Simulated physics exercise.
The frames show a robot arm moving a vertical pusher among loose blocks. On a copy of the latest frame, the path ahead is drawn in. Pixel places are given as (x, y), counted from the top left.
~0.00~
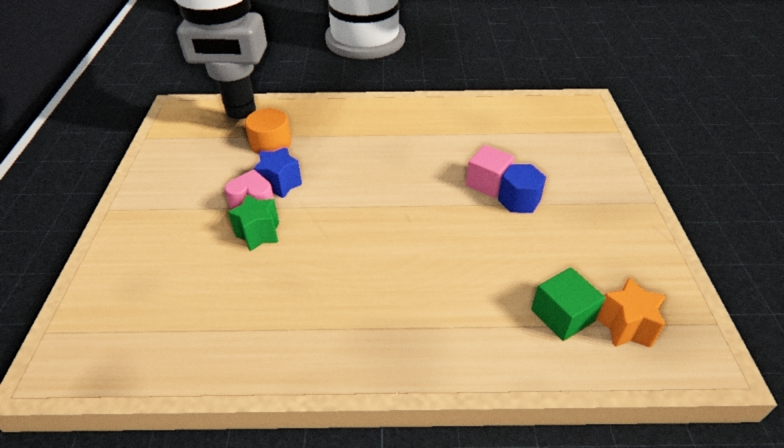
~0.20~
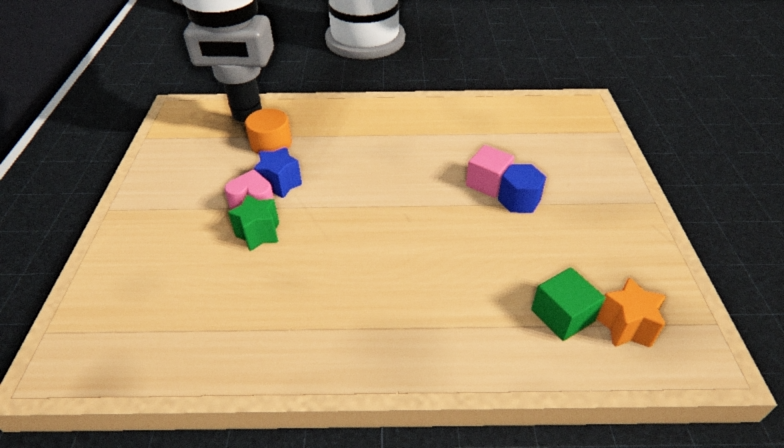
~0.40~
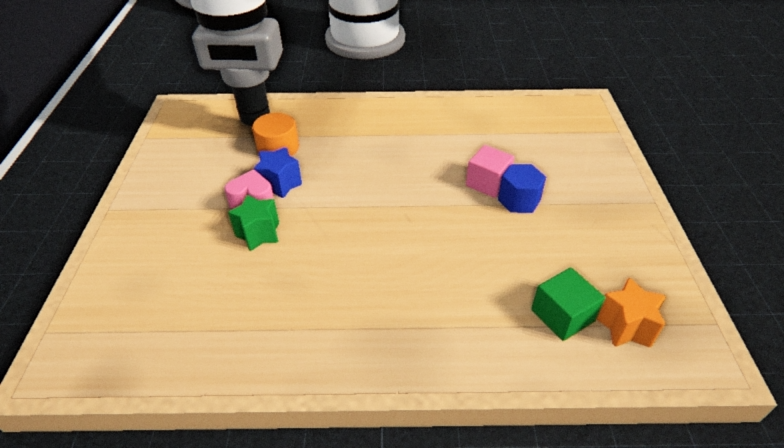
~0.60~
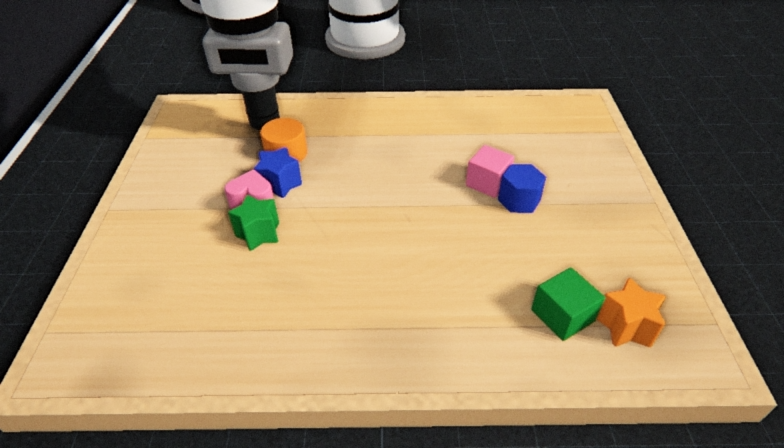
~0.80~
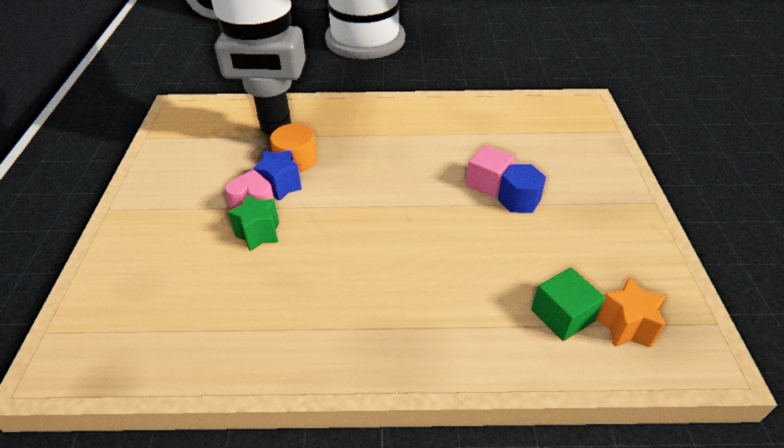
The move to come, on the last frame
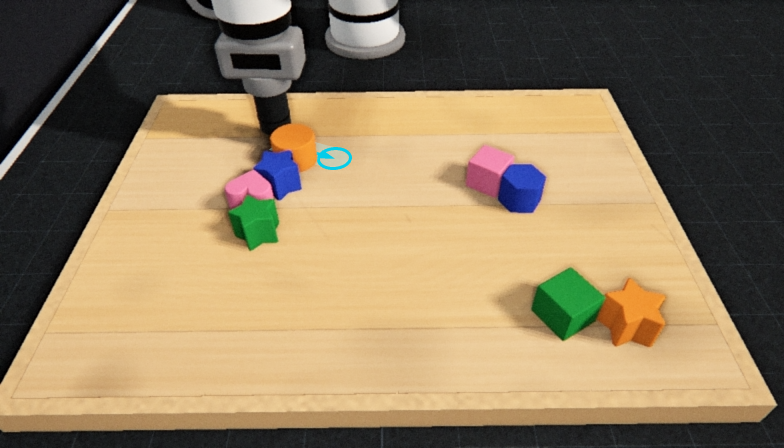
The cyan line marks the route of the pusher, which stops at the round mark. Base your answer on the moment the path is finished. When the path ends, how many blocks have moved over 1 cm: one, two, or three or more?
Displaced: Two.
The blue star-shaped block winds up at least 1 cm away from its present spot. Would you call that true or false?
That claim is true.
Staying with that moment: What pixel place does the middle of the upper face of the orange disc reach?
The orange disc ends near (331, 158).
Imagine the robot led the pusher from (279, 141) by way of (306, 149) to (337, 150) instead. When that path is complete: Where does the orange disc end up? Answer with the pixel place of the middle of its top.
The middle of its upper face will lie at (323, 150).
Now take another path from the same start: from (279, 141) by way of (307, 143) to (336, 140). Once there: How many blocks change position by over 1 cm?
Once the path ends, one block will have shifted.
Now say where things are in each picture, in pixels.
The first frame shows lower end of the pusher at (241, 112), tops of blocks, blue star-shaped block at (275, 159), orange disc at (266, 119).
The second frame shows pusher at (248, 115), blocks as before.
The third frame shows pusher at (255, 118), orange disc at (274, 124).
The fourth frame shows pusher at (265, 122), orange disc at (282, 129).
The fifth frame shows pusher at (276, 127), blue star-shaped block at (276, 161), orange disc at (292, 135).
The drawn path runs from (279, 141) over (306, 150) to (334, 158).
The first path, step by step. Halfway along, pusher at (304, 136); blue star-shaped block at (283, 167), turned 40° clockwise; orange disc at (315, 147).
At the end, pusher at (333, 144); blue star-shaped block at (286, 169), turned 50° clockwise; orange disc at (331, 158).
